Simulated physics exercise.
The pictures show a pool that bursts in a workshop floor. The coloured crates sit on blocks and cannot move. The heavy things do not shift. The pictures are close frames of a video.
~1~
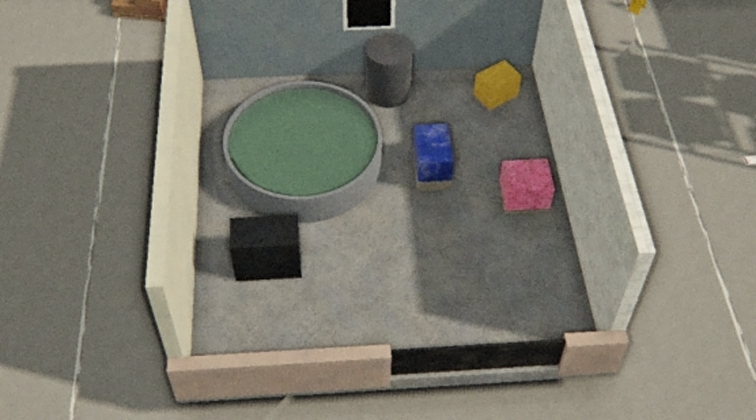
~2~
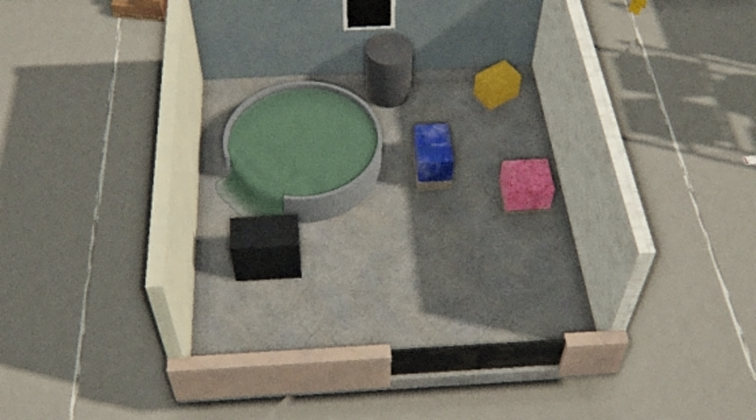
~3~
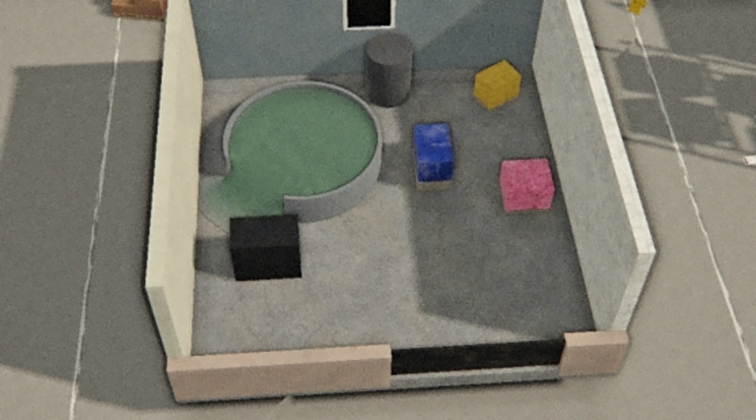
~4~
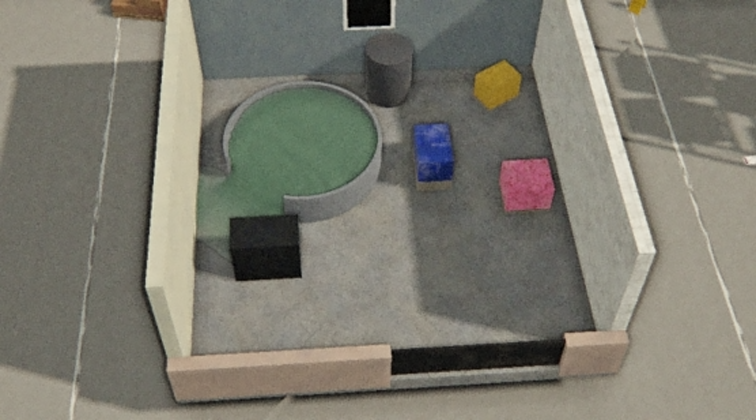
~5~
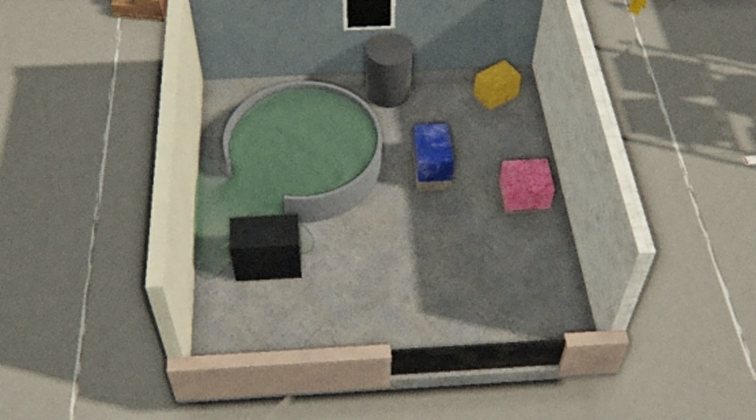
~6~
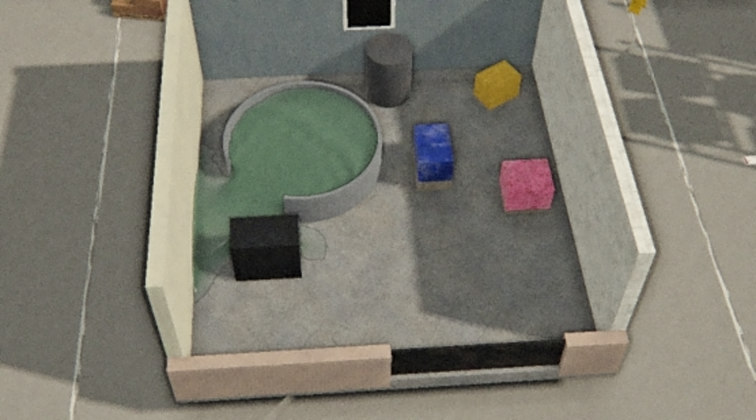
Green water poured out through a gap in the front left of a round pool, spread toward the left wall and around the black box, while the other blocks stayed still.
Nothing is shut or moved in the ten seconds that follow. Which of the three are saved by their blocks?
The yellow crate gets wet; the blue crate stays dry; the pink crate gets wet.
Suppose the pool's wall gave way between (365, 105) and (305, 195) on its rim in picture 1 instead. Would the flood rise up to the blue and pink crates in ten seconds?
One by one: The blue one ends up wet, the pink one ends up wet.
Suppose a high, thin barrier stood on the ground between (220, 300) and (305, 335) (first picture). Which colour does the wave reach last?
It is the crate marked yellow.
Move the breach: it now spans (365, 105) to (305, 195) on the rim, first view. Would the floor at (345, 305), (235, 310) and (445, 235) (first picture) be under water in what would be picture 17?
As listed: Covered, no water, covered.
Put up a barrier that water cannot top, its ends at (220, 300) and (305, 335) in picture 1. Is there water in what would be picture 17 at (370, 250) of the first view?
There: Awash.
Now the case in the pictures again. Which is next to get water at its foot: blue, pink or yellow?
That is the blue one.
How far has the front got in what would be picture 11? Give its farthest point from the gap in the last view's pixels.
Roughly at (191, 379).
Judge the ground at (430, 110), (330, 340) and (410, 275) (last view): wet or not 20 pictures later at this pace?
One after the other: Dry, awash, flooded.
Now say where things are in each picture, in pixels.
The pool at (303, 140) is whole and still, in the first picture.
Water pours out at (251, 197) and has run to (222, 182), in the second picture.
Water pours out at (251, 199) and has run to (199, 188), in the third picture.
The front is at (200, 171), out from the gap at (252, 200), in the fourth picture.
Water pours out at (252, 200) and has run to (209, 275), in the fifth picture.
The front is at (194, 298), out from the gap at (252, 200), in the sixth picture.
A moment on, water covers 20 % of the floor; the yellow crate not reached, the blue crate not reached, the pink crate not reached.
Next, water covers 30 % of the floor; the yellow crate not reached, the blue crate not reached, the pink crate not reached.
Then, water covers 60 % of the floor; the yellow crate not reached, the blue crate water round its plinth, the pink crate water round its plinth.
Later, water covers 85 % of the floor; the yellow crate water round its plinth, the blue crate water round its plinth, the pink crate water round its plinth.
In the end, water covers 100 % of the floor; the yellow crate was topped, the blue crate stayed above the water, the pink crate was topped.
